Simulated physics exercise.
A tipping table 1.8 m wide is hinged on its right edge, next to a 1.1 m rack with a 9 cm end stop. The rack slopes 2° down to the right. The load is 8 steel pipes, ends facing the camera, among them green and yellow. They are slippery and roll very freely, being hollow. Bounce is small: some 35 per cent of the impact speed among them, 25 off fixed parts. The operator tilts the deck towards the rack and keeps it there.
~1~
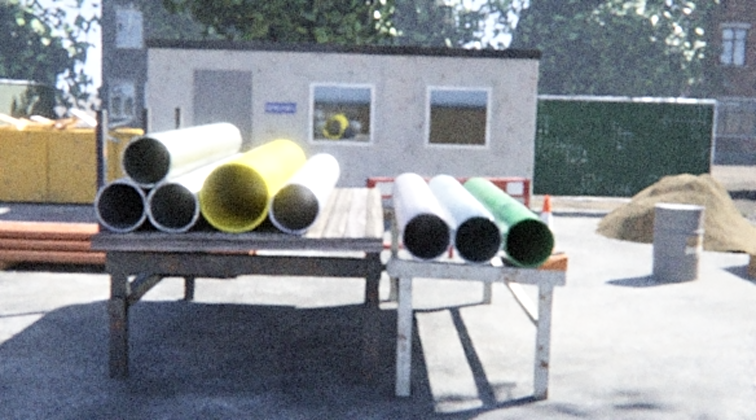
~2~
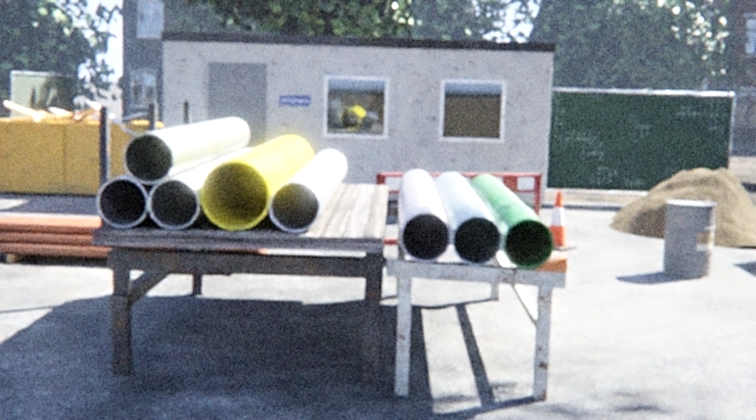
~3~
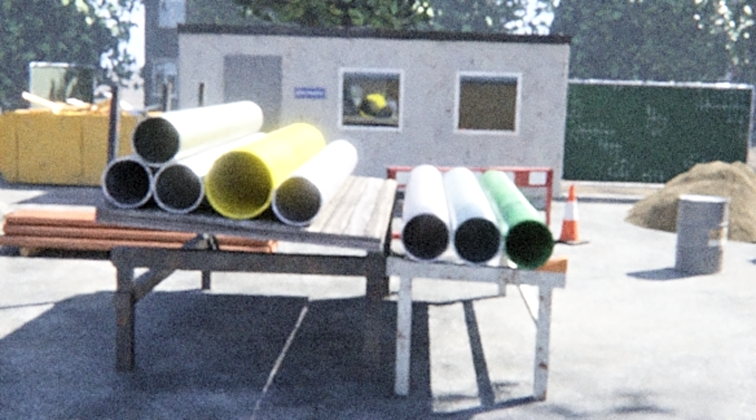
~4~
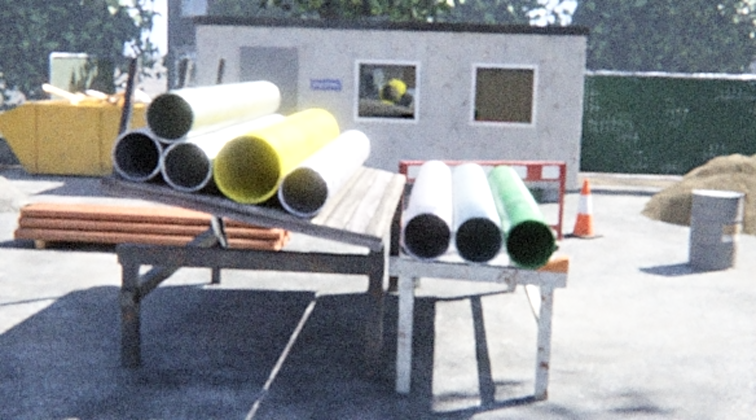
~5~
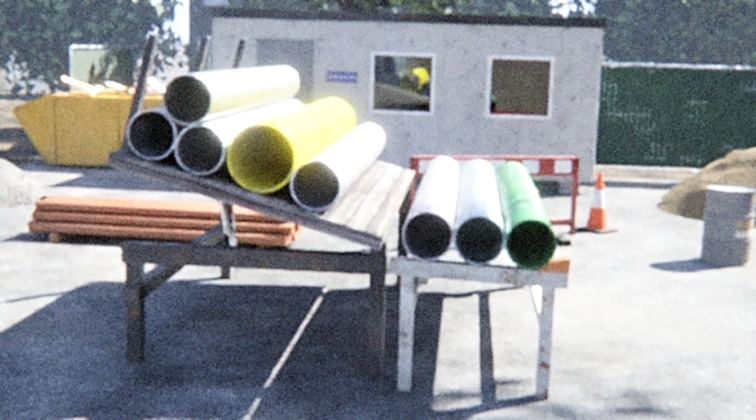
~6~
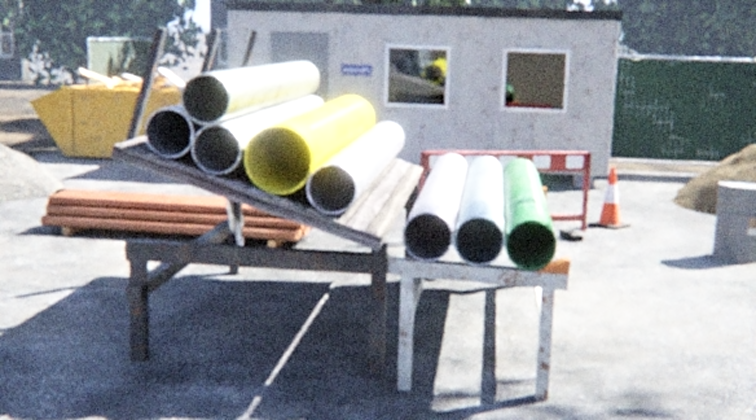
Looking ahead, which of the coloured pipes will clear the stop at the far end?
The green one clears the end stop; the yellow one stays inside the stop.
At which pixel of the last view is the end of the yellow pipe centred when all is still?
At about (393, 198).
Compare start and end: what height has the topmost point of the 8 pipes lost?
Some 0 cm lower.
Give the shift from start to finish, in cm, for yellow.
Yellow 100.
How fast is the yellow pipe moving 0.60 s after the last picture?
Near 0.4 m/s.
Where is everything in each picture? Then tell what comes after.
In the first picture, green at (530, 244), yellow at (234, 198); deck tilted 1° back; stop top at (566, 259).
In the second picture, green at (529, 245), yellow at (235, 196); deck level.
In the third picture, green at (530, 245), yellow at (239, 185); deck tilted 4° to the rack.
In the fourth picture, green at (531, 245), yellow at (247, 169); deck tilted 10° to the rack.
In the fifth picture, green at (531, 245), yellow at (260, 159); deck tilted 15° to the rack.
In the sixth picture, green at (531, 246), yellow at (278, 161); deck tilted 16° to the rack.
Then, 0.6 s after the last picture, green is on the rack, 15 cm from the rack's far end, rolling right; yellow is on the deck, 35 cm from the hinge, rolling right; 0 of 8 over the stop.
Then, 1.4 s after the last picture, green is over the stop and falling; yellow is on the deck, 10 cm from the hinge, rolling right; 1 of 8 over the stop.
At rest (3.8 s after the last picture), green is over the stop, on the ground; yellow is on the deck, 5 cm from the hinge; 1 of 8 over the stop.
